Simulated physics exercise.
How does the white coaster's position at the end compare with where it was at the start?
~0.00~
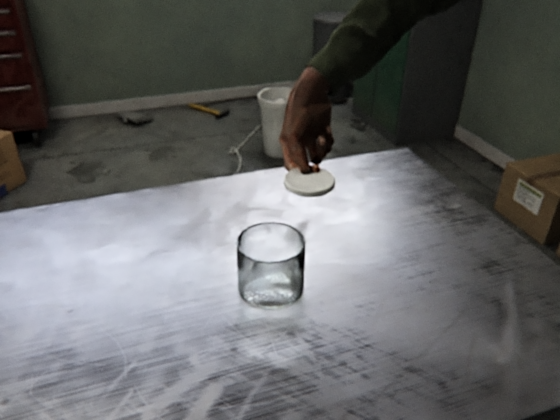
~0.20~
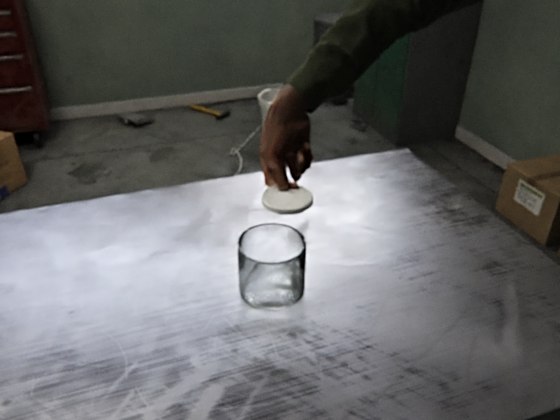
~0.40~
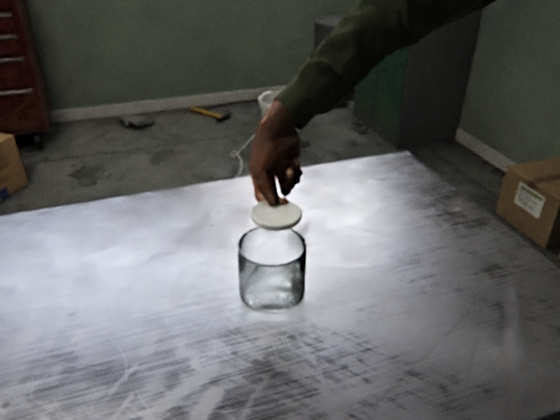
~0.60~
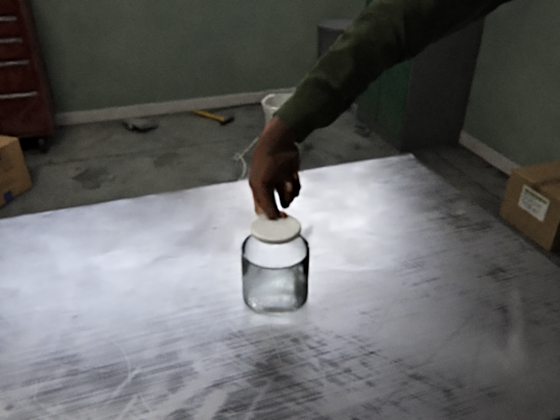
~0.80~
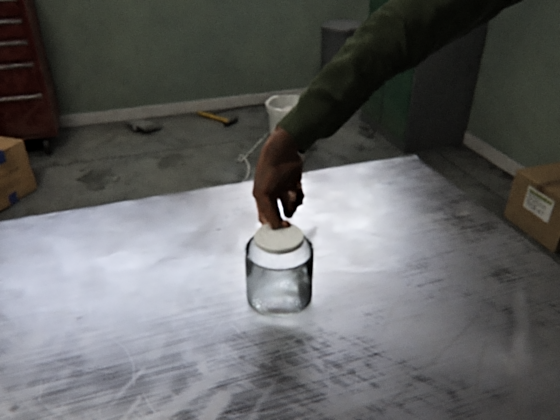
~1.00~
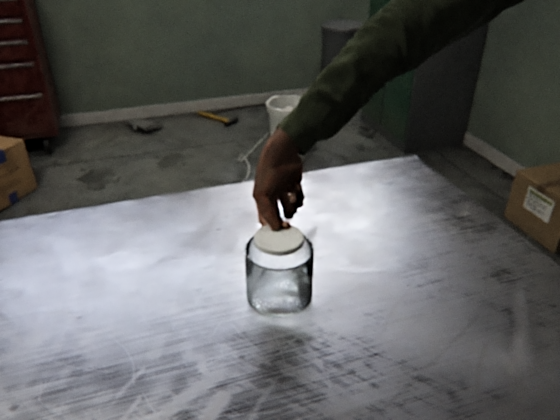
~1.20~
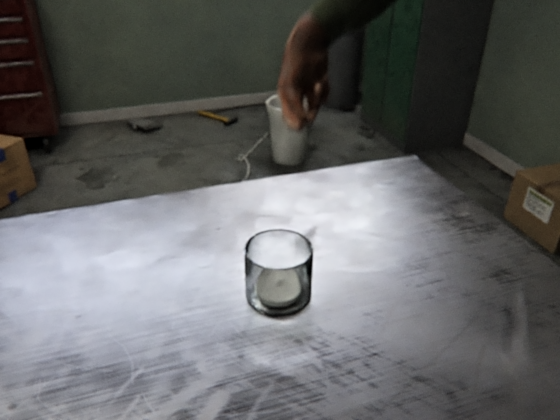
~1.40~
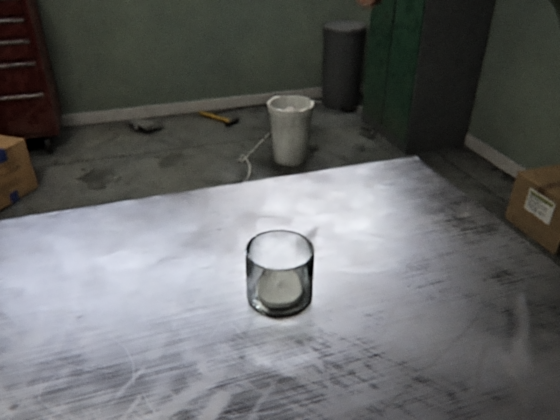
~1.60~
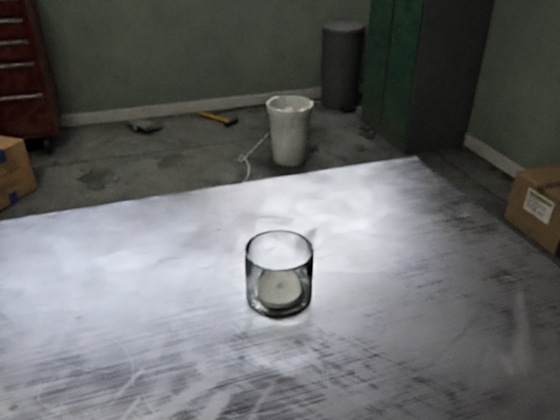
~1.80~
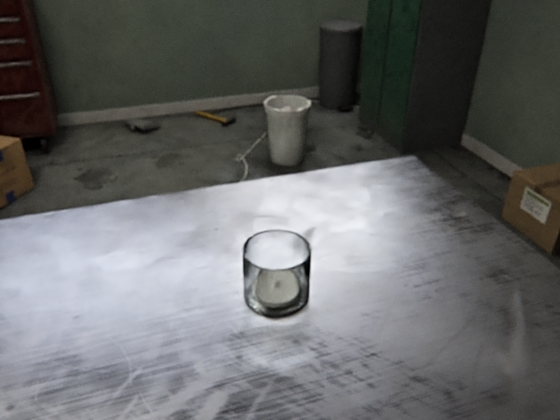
At the start the white coaster was held in the air above and a little to the right of the glass, and at the end it was lower down, resting inside the glass.
